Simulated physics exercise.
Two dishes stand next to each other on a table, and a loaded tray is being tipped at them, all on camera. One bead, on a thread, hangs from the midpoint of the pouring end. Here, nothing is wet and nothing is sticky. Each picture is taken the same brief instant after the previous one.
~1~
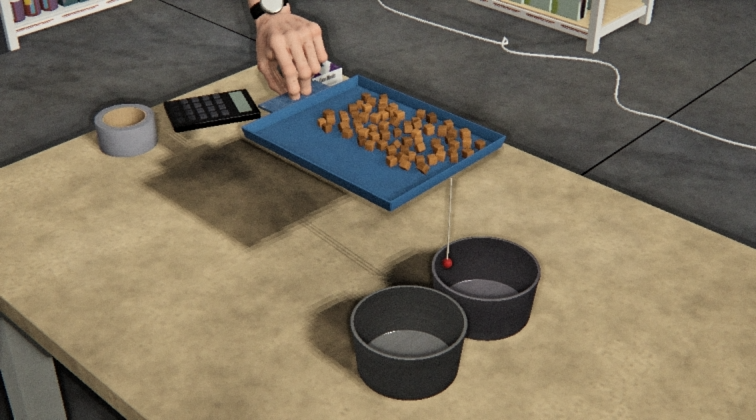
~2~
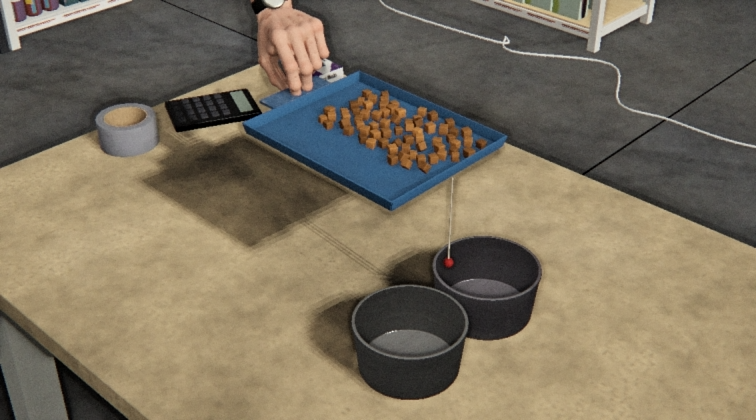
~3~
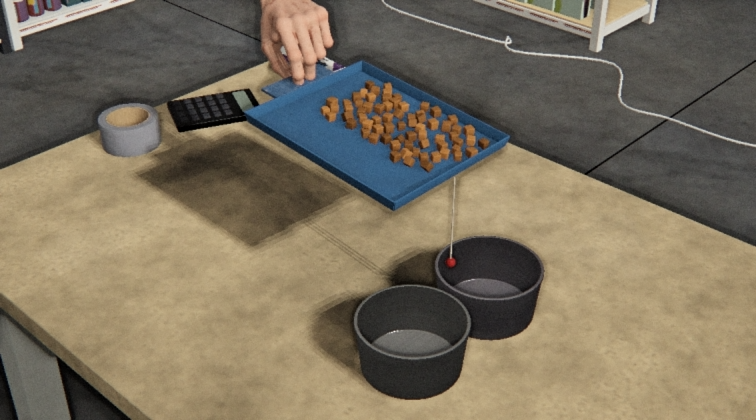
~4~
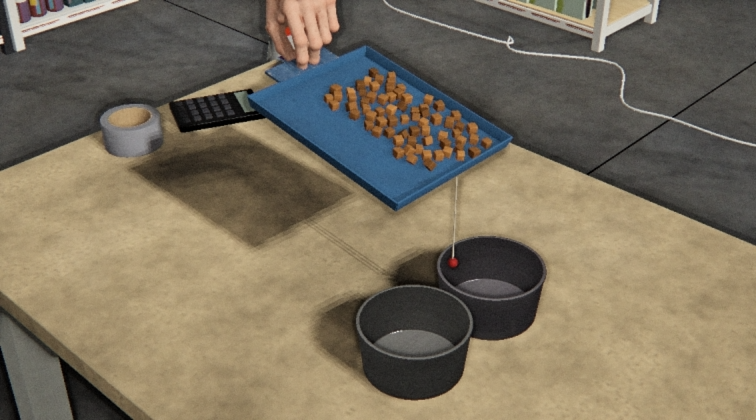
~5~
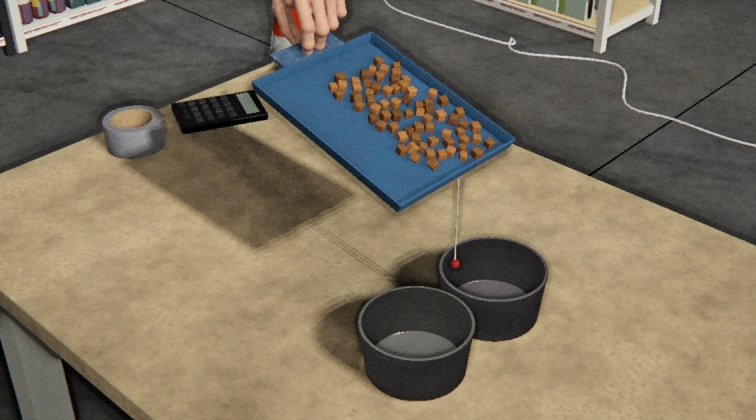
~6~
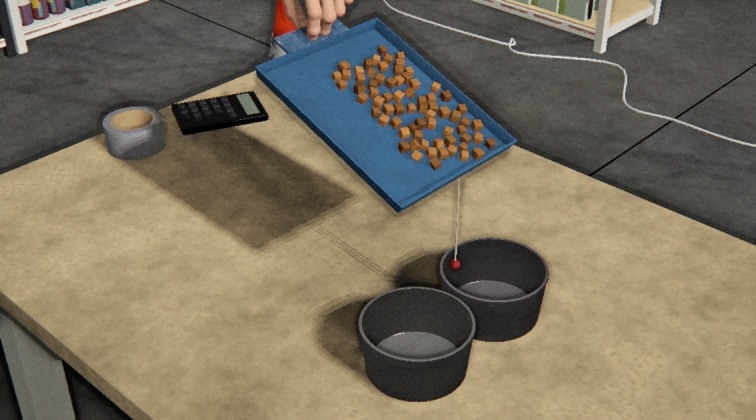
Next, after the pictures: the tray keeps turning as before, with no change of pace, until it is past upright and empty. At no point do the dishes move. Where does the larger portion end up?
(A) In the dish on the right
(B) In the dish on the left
Option A: In the dish on the right.
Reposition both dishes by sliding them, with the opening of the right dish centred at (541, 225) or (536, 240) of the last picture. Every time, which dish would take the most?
In the first try it's the left-side dish, and in the second it's the left-side dish.
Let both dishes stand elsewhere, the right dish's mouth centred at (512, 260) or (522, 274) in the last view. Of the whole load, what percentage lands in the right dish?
50 per cent the first time, 70 per cent the second time.
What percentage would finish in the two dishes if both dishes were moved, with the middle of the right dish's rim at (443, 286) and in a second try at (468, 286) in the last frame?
It comes to about 20 per cent the first time and about 50 per cent the second.
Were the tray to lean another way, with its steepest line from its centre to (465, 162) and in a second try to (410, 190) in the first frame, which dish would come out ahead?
The rightmost dish; the leftmost dish.
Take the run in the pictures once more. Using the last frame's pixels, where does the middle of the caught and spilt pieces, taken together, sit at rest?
I'd say the middle ends up at about (497, 321).
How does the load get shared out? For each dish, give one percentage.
Per cent held at the end: Left dish 20, right dish 50.
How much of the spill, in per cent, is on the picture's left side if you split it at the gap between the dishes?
It works out at some 10 percent.
Soon after the last picture, tray tipped steeply; nearly all on the tray; a stray few in the air.
A little later, tray tipped past a quarter turn; most on the tray; a small part in the left dish; a small part in the right dish; a small part outside both; a small part in the air.
Later still, tray tipped past a quarter turn; about a quarter in the left dish; about half in the right dish; about a quarter outside both.
At rest, tray tipped past a quarter turn; about a quarter in the left dish; about half in the right dish; about a quarter outside both.
